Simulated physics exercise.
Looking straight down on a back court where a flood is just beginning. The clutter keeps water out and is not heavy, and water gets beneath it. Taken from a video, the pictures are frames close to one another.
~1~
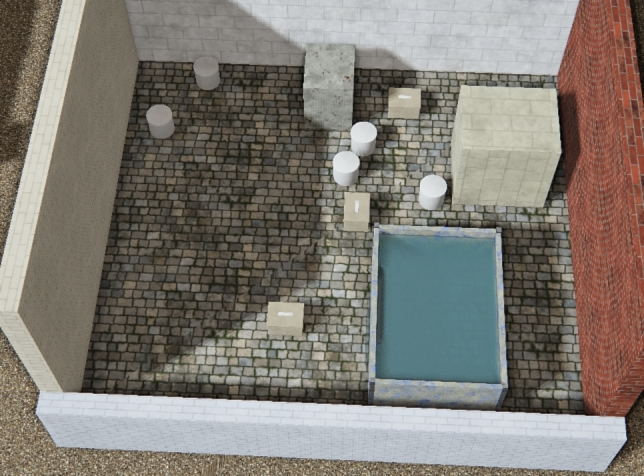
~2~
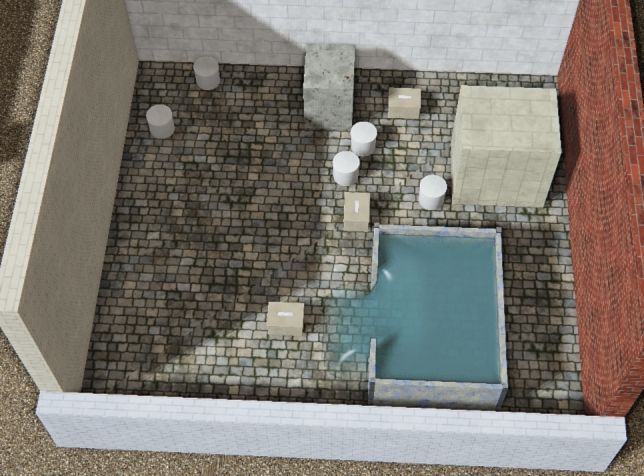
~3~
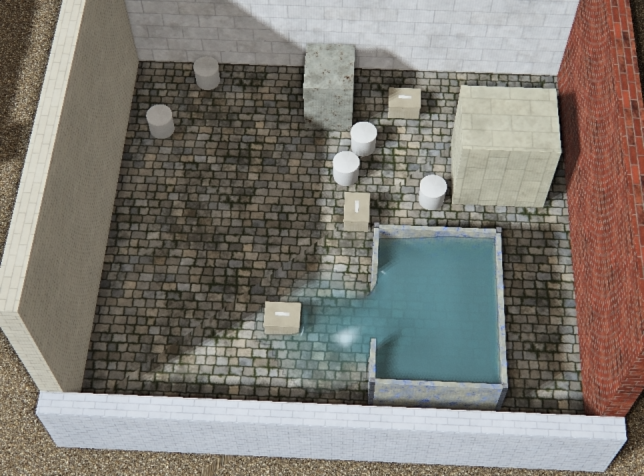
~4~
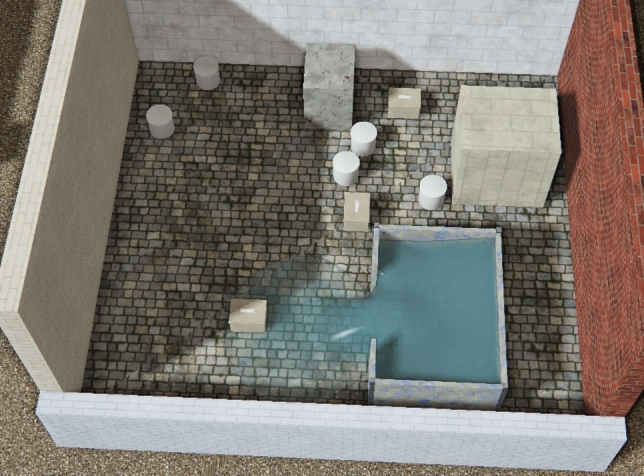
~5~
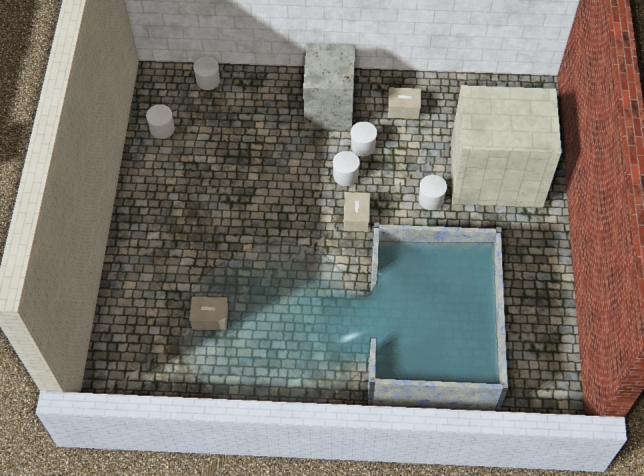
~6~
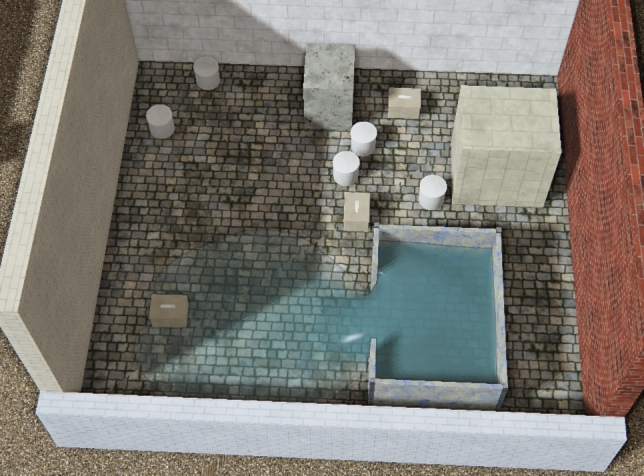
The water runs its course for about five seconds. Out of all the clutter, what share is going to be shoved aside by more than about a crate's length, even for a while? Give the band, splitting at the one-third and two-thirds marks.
Share: A third up to two thirds.
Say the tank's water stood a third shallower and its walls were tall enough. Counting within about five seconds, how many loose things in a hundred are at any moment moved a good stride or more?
40 per cent or so.
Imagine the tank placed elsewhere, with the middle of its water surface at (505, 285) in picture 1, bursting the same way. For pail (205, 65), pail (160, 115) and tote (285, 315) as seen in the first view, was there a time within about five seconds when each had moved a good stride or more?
In turn: That far or more, moved that far, shifted that much.
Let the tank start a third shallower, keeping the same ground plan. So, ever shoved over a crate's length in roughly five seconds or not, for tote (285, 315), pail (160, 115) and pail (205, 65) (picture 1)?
Going through them, I'd say got there, then got there, then got there.
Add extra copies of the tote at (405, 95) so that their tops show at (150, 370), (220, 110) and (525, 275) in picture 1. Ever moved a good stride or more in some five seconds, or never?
In sequence: Pushed clear, pushed clear, doesn't go far.
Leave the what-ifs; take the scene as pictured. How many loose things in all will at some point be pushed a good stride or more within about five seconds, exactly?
That works out to 3.
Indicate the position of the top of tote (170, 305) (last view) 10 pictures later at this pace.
My guess is roughly (112, 277).
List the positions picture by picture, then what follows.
A tote at (286, 314), on the bottom; a pail at (159, 115) rests on the ground; 0 of 8 have shifted, in the first frame.
A tote at (286, 314) rests on the ground; a pail at (159, 115) rests on the ground; 0 of 8 have shifted, in the second frame.
A tote at (282, 314), on the bottom, close to its start; a pail at (159, 115), on the bottom; 0 of 8 have shifted, in the third frame.
A tote at (248, 311) rests on the ground, a stride from its start; a pail at (159, 115), on the bottom; 1 of 8 have shifted, in the fourth frame.
A tote at (208, 309), on the bottom, a stride from its start; a pail at (159, 115), on the bottom; 1 of 8 have shifted, in the fifth frame.
A tote at (168, 306), on the bottom, a stride from its start; a pail at (159, 115) rests on the ground; 1 of 8 have shifted, in the sixth frame.
A moment on, 1 of 8 are well off their spots; 1 afloat.
Next, 1 of 8 are well off their spots; 1 afloat.
Later, 3 of 8 are well off their spots; 3 afloat.
In the end, 3 of 8 are well off their spots, and 3 have been at some point; 3 afloat.
